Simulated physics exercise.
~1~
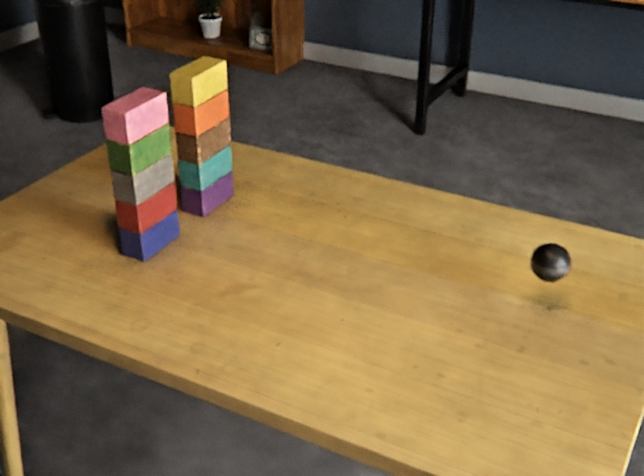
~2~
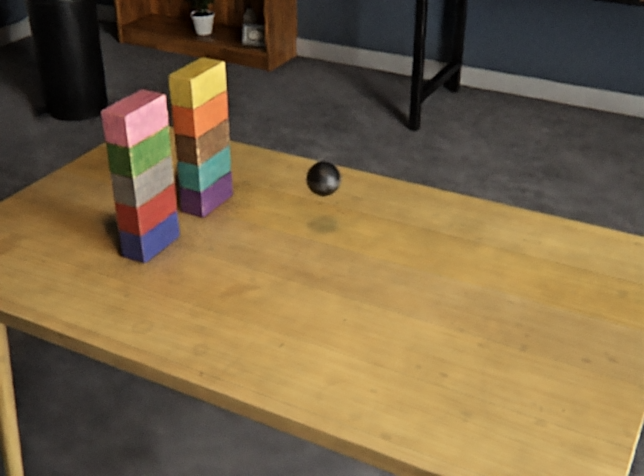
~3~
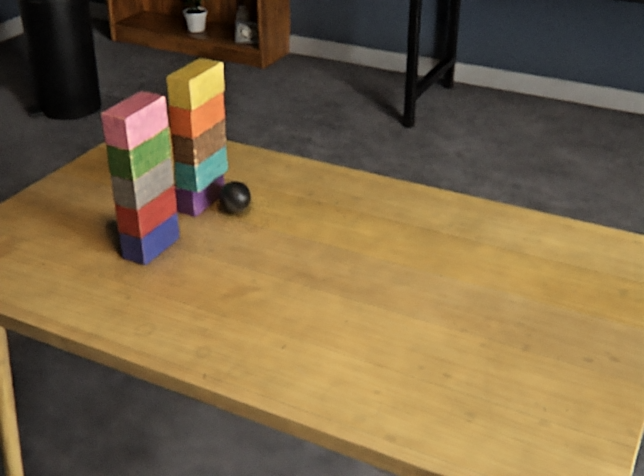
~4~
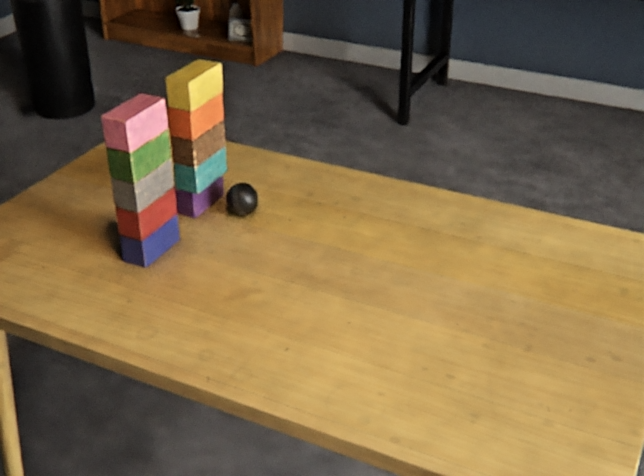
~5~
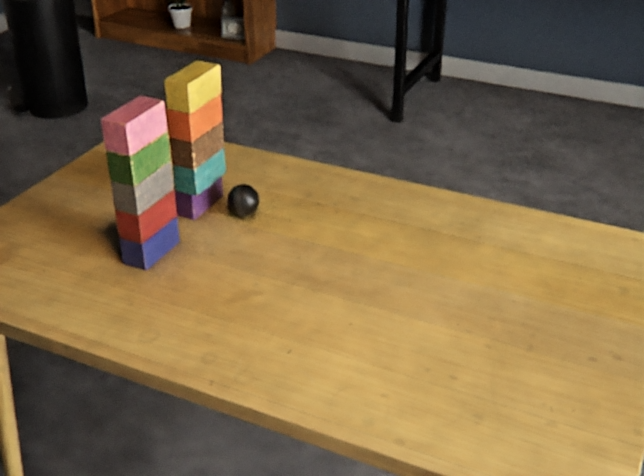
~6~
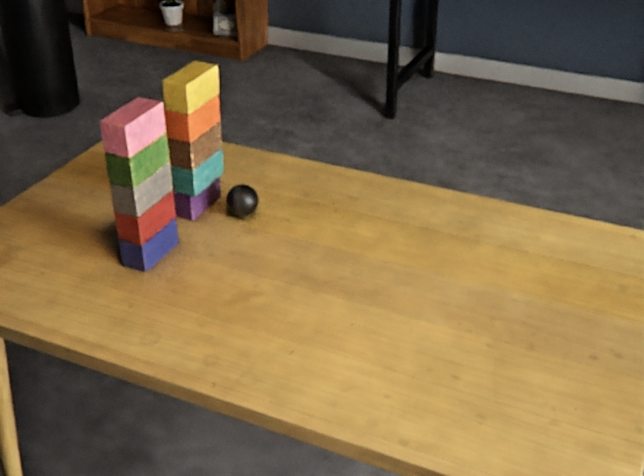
A black ball flew leftward over a wooden table toward two stacks of colorful blocks, reached the base of the rear stack, rolled back slightly to the right and came to rest beside it, with both stacks still standing.
